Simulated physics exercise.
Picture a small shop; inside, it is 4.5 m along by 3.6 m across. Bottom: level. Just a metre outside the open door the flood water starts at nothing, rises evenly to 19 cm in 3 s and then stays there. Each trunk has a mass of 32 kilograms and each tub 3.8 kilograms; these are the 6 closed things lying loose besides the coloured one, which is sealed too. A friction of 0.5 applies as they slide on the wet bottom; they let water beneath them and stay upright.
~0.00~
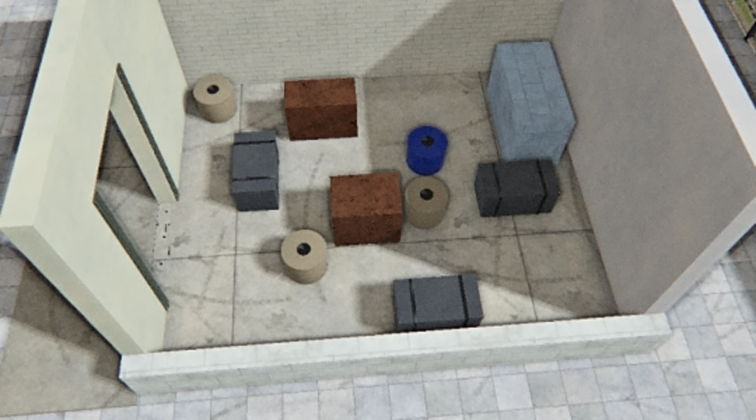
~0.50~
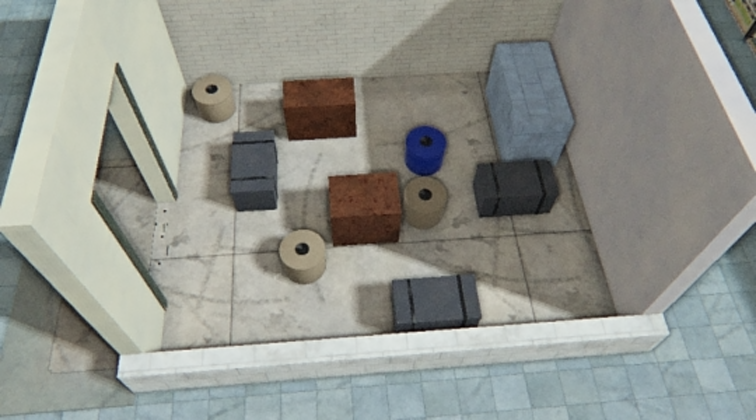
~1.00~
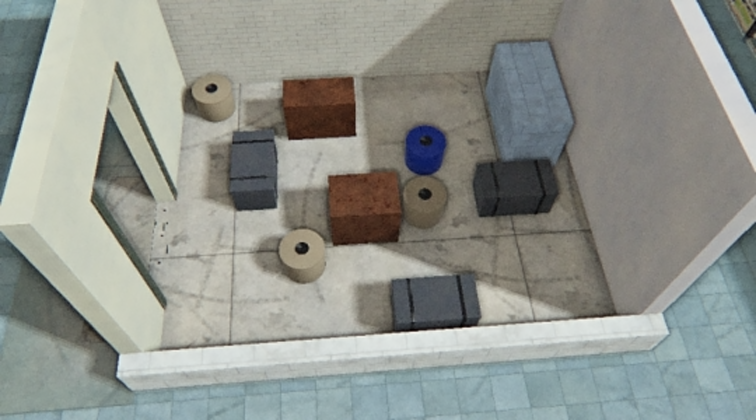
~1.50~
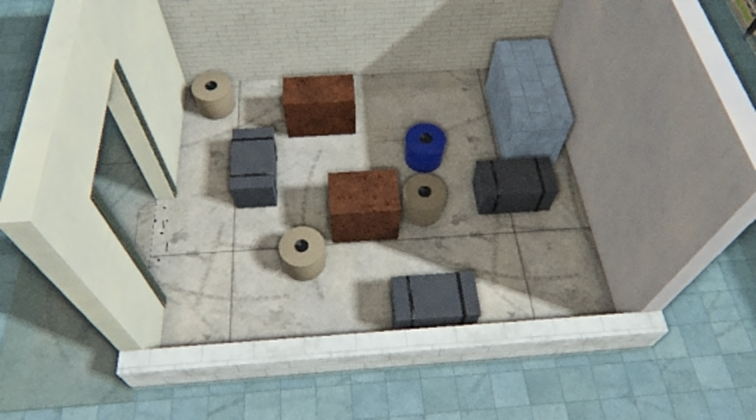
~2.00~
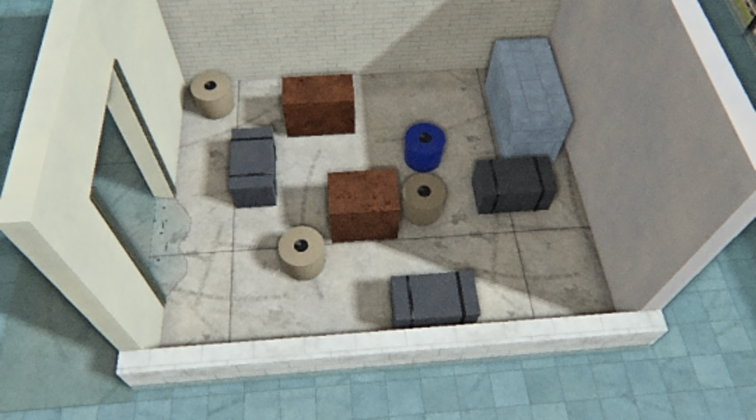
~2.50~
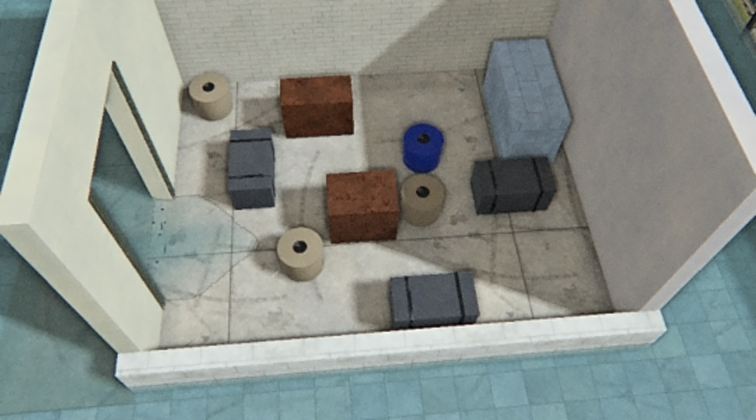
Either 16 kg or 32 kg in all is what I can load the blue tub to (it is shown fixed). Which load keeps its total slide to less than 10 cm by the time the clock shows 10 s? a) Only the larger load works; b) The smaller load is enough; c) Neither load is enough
Answer: B.
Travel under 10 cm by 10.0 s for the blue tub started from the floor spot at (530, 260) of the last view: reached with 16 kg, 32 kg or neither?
It turns out that both loads succeed.
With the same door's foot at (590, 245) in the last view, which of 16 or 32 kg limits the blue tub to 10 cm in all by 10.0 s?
Well, then the lesser option suffices.
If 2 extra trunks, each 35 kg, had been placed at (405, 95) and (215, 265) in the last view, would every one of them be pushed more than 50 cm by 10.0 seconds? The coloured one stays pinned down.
In the order given, within the mark and then beyond the mark.
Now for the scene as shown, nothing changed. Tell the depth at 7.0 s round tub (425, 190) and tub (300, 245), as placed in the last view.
I'd estimate 4 cm for the first and 7 cm for the second.
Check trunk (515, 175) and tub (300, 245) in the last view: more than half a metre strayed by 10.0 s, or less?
So that's not as far for the first and further for the second.
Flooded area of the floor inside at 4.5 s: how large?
At that time the wet patch spans about 6.5 m2.
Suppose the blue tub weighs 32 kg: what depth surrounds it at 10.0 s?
Depth: Approx. 6 cm.
After 3.5 s the blue tub would be 0 cm from its start with 16 kg and 0 cm from its start with 32 kg; 0 cm of water round it then.
After 4.5 s the blue tub would be 0 cm from its start with 16 kg and 0 cm from its start with 32 kg; 0 cm of water round it then.
After 7.0 s the blue tub would be 0 cm from its start with 16 kg and 0 cm from its start with 32 kg; 3 cm of water round it then.
After 10.0 s the blue tub would be 0 cm from its start with 16 kg and 0 cm from its start with 32 kg; 6 cm of water round it then.
